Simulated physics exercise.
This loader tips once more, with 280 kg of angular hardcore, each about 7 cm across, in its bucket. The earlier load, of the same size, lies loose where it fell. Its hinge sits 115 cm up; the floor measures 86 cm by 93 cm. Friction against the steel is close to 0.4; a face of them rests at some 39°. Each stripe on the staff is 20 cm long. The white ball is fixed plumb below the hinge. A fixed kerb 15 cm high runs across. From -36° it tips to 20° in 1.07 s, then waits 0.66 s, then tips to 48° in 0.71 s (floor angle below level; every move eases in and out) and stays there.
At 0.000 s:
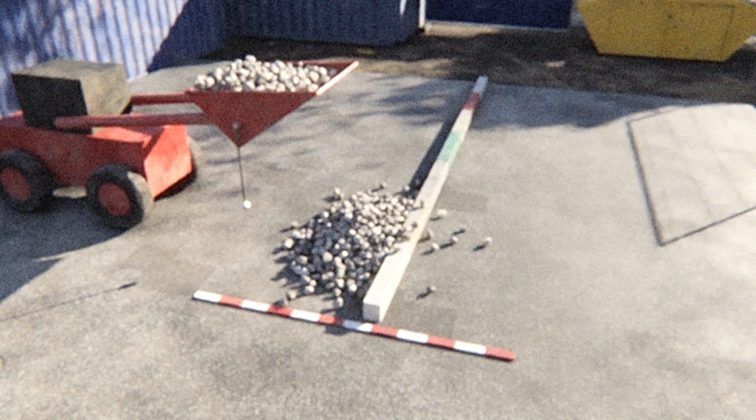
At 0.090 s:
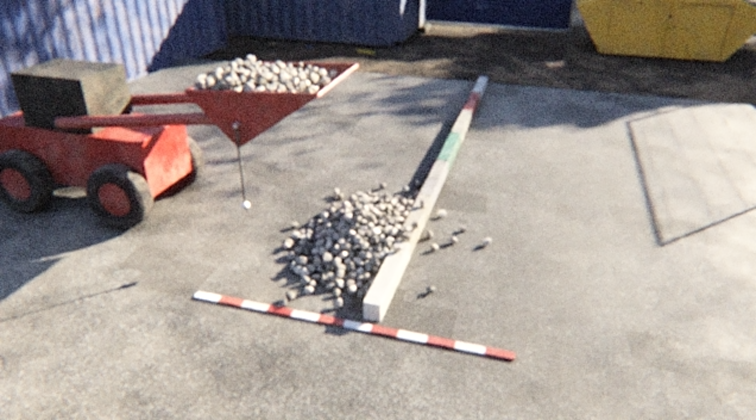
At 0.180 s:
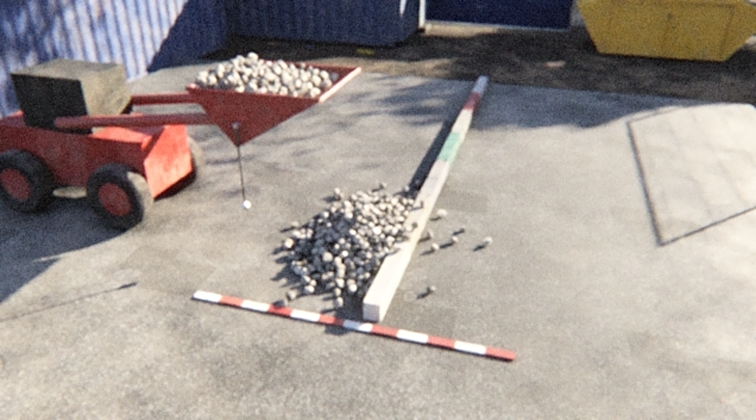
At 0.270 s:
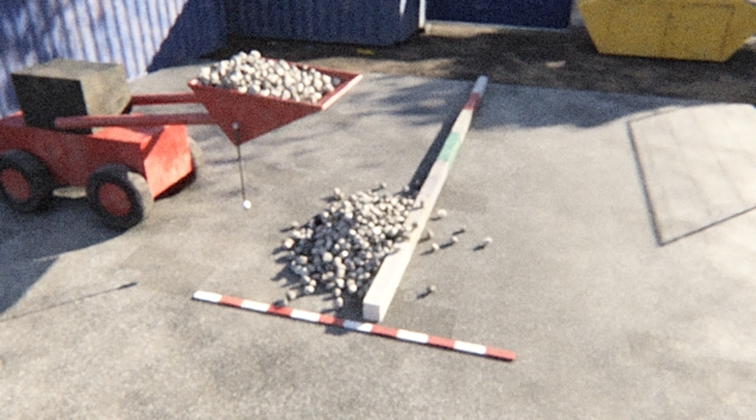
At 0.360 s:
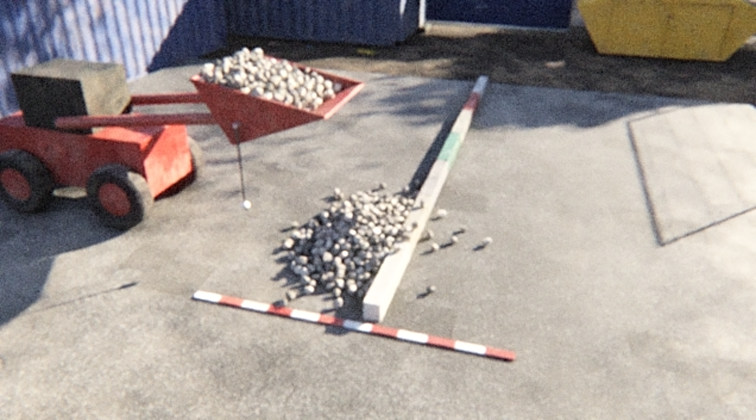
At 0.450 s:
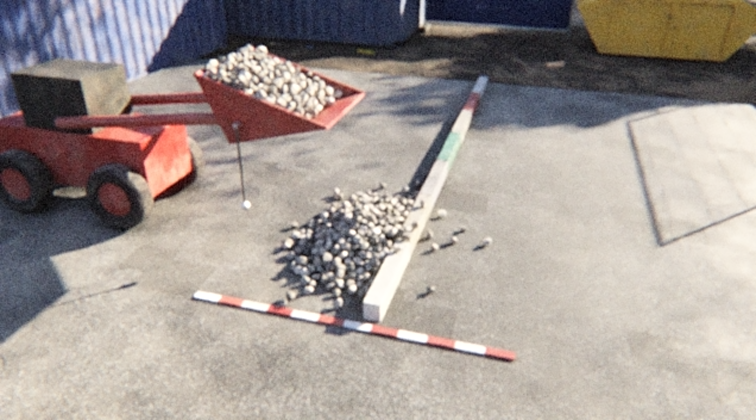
On a paved yard, a red loader's raised bucket of stones gradually tilts downward to the right.
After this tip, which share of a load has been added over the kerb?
Some 1 per cent is added.
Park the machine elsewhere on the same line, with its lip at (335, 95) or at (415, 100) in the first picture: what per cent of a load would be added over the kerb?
Near 5 per cent from the first place, 80 from the second.
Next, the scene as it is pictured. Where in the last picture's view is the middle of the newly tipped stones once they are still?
Their middle is at about (337, 218).
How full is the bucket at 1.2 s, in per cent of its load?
Roughly 100 per cent is still inside.
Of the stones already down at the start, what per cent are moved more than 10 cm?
Roughly 0 per cent of them.
After 0.8 s the floor is at 11°; in per cent of one load, 100 in the bucket, 99 on this side of the kerb, 1 over the kerb; the foremost stones are at (445, 239).
After 1.2 s the floor is at 20°; in per cent of one load, 98 in the bucket, 102 on this side of the kerb, 1 over the kerb; the foremost stones are at (445, 239).
After 2.9 s the floor is at 48°; in per cent of one load, 0 in the bucket, 198 on this side of the kerb, 2 over the kerb; the foremost stones are at (452, 251).
After 5.4 s the floor is at 48°; in per cent of one load, 0 in the bucket, 198 on this side of the kerb, 2 over the kerb; the foremost stones are at (452, 251). Net gain over the kerb, 1.
